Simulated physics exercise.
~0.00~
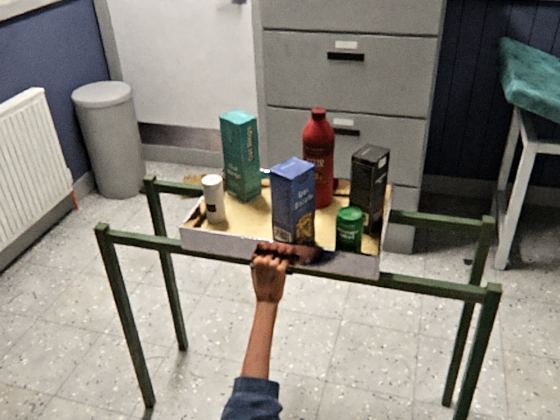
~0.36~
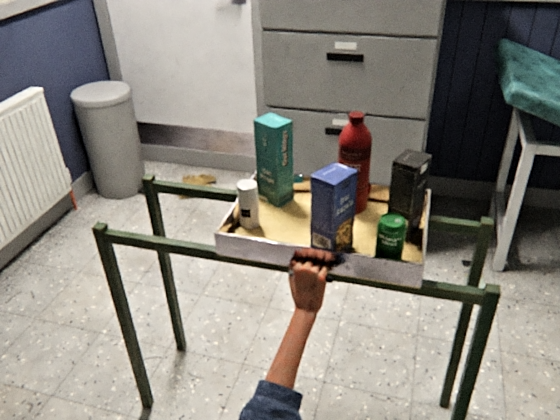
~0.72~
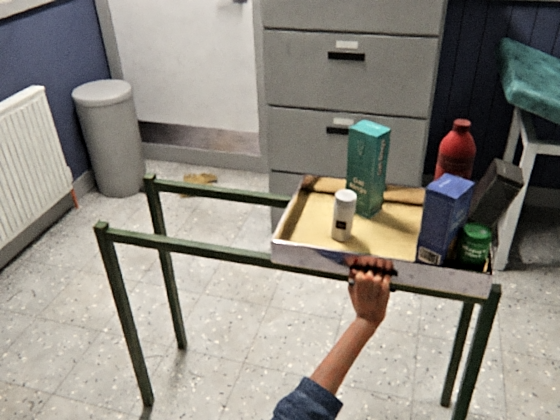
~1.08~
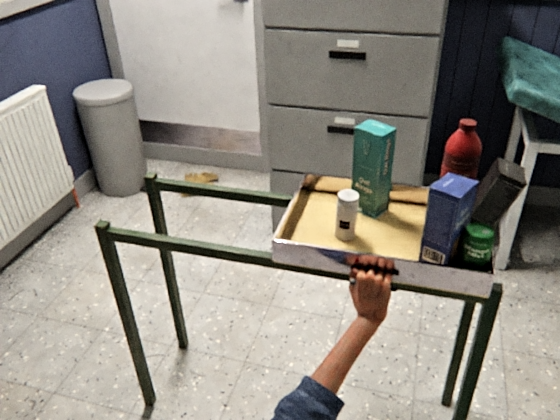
On a green frame, a hand slides a loaded tray right, leaving the black carton leaning.
